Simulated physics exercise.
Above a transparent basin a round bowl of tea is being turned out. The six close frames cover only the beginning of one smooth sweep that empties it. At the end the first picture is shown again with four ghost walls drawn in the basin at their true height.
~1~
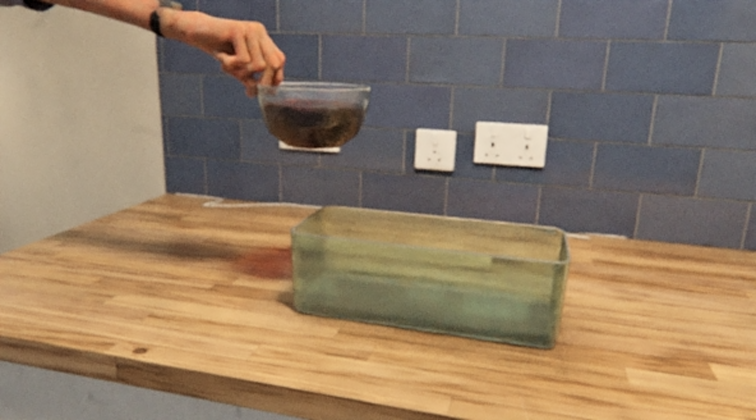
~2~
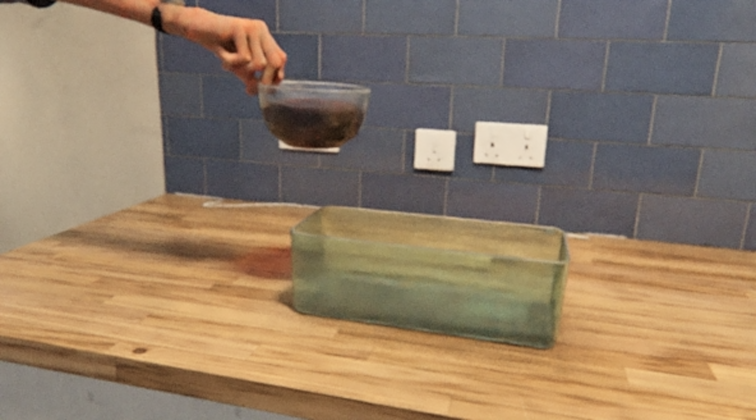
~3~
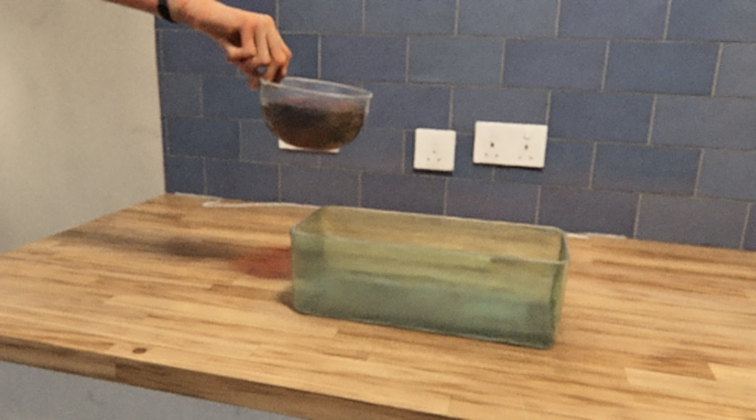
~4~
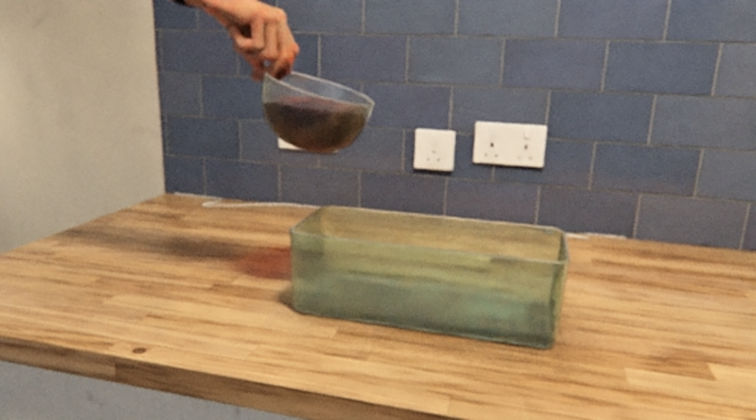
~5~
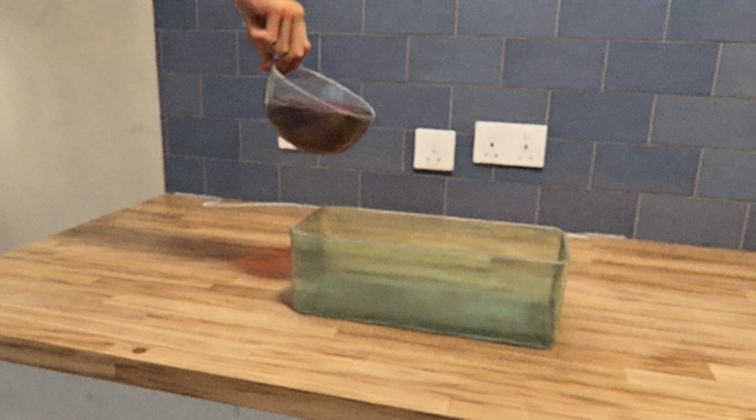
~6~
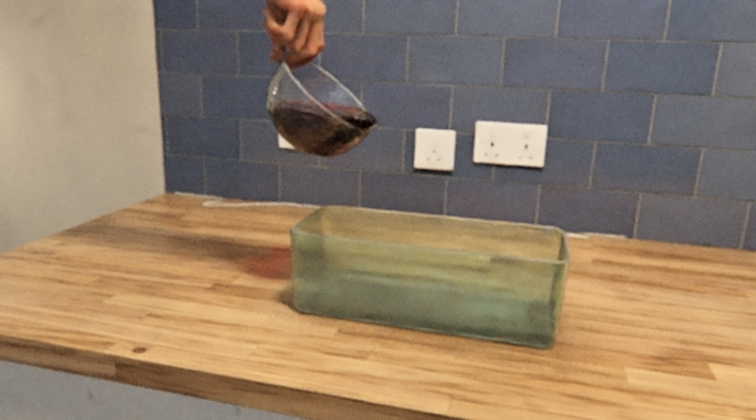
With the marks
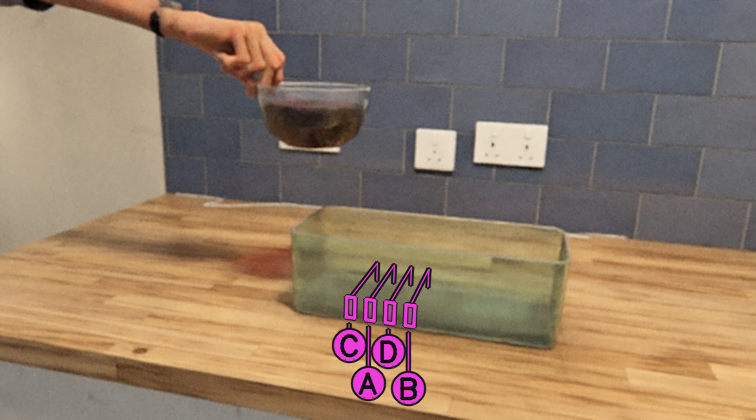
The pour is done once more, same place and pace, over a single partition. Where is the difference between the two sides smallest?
Position D.
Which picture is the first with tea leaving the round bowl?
Picture 6.
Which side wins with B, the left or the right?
The left one.
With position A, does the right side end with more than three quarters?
No.
On the marked copy, A at (368, 326); B at (408, 332); C at (349, 323); D at (388, 329).
With A, about 32 % ends left of the wall and 66 % right of it.
With B, about 72 % ends left of the wall and 22 % right of it; 5 % is lost outside.
With C, about 22 % ends left of the wall and 76 % right of it.
With D, about 51 % ends left of the wall and 45 % right of it; 3 % is lost outside.
